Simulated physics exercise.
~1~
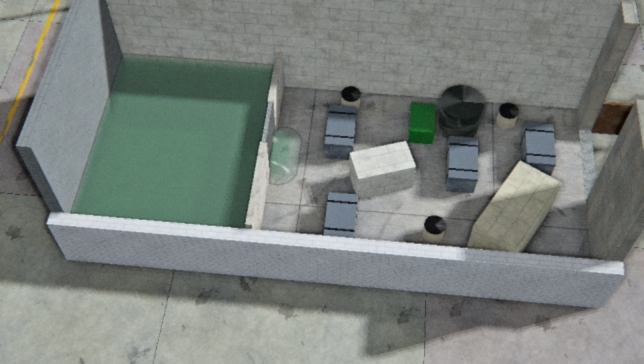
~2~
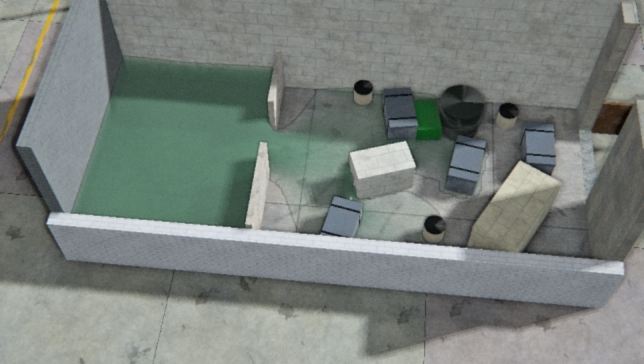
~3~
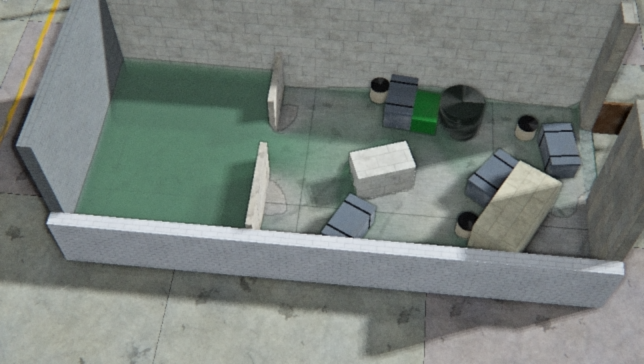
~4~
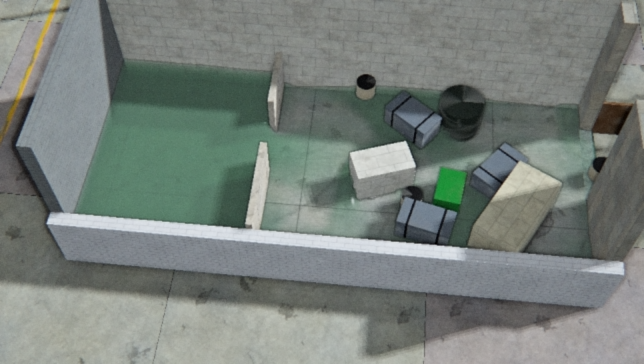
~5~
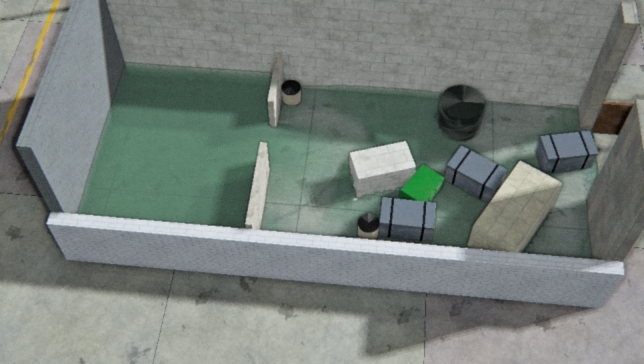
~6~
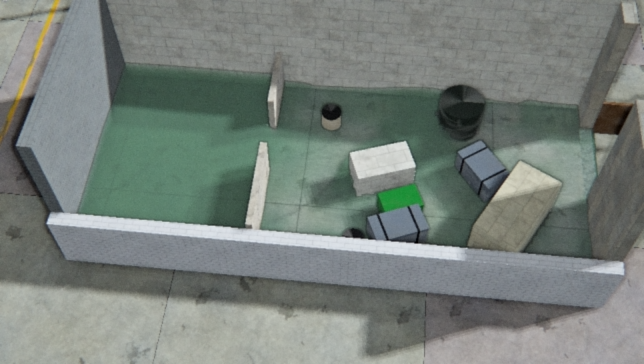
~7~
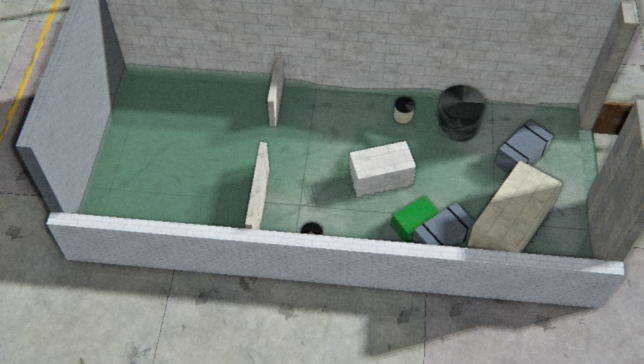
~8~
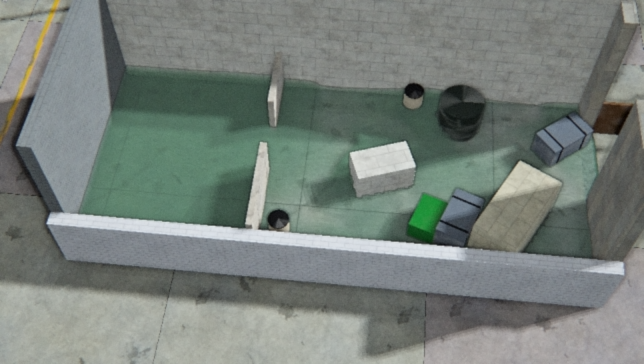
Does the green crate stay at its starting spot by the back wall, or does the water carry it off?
The water carries it off. It drifts away from the back wall and ends up floating near the front wall, beside a trunk and the slanting slab.
